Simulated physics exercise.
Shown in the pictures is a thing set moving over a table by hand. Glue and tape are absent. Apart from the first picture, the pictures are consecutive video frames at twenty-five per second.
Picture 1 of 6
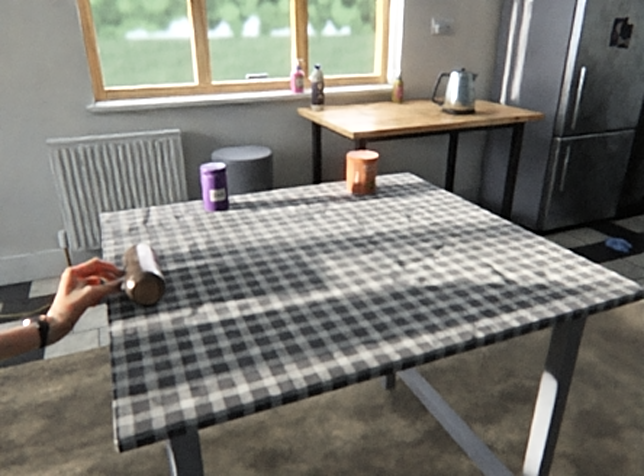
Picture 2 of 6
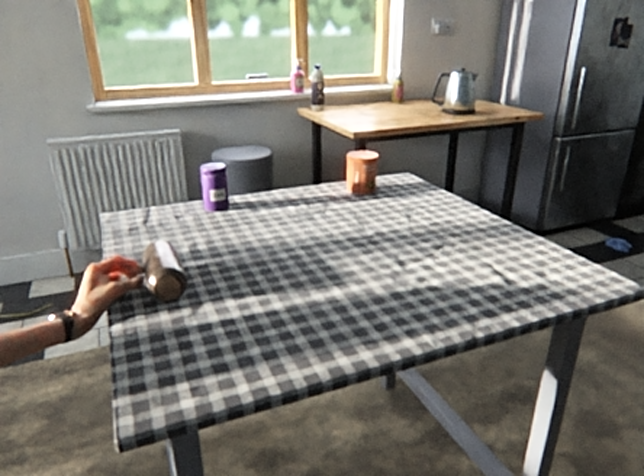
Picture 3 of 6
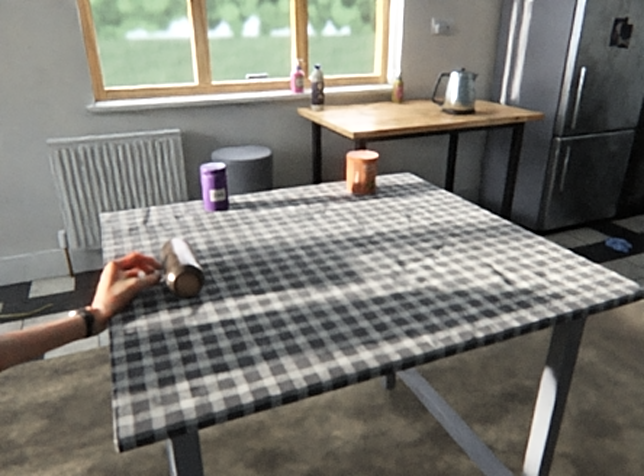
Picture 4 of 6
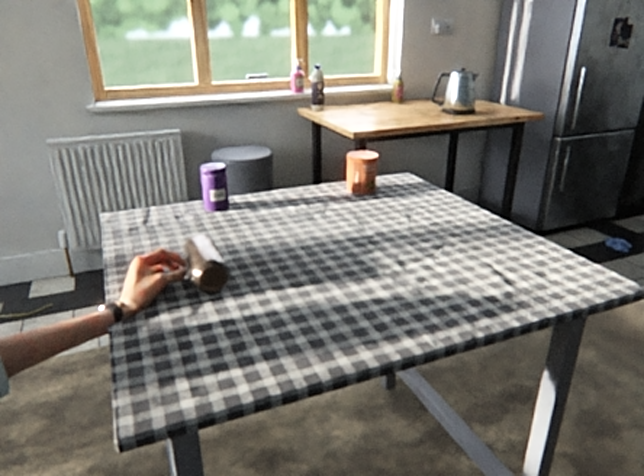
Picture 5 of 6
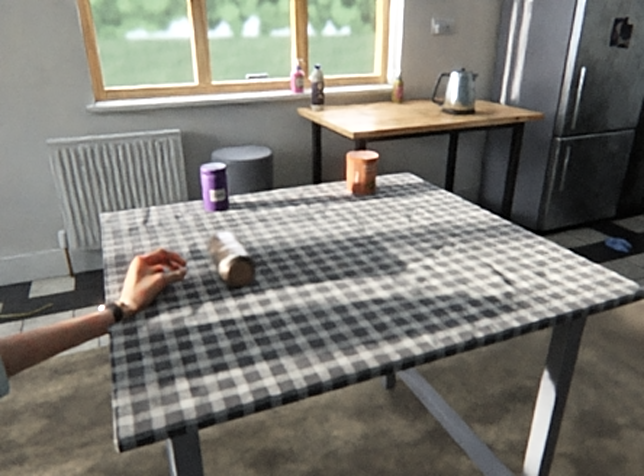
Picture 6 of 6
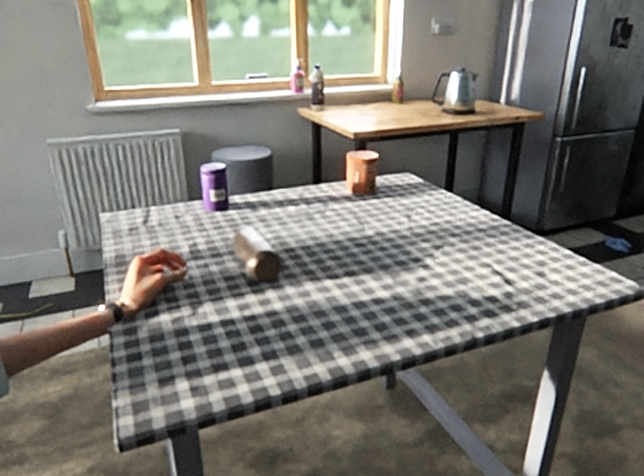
A hand pushes a brown can lying on a checkered table, and it rolls right.
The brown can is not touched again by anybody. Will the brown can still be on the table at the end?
I think it will part with the table.
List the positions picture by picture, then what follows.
Under the hand; brown can (143, 273), in the first frame.
Under the hand; brown can (164, 270), in the second frame.
Under the hand; brown can (181, 267), in the third frame.
Brown can (205, 262), in the fourth frame.
Brown can (231, 258) rolled about its own width, in the fifth frame.
Brown can (256, 253) rolled about its own width, in the sixth frame.
Then, 0.30 s after the last picture, brown can rolled well along near (412, 226).
Then, 0.60 s after the last picture, brown can now off the table.
Then, 0.90 s after the last picture, things are still on the move.
By the end, off the table, brown can.
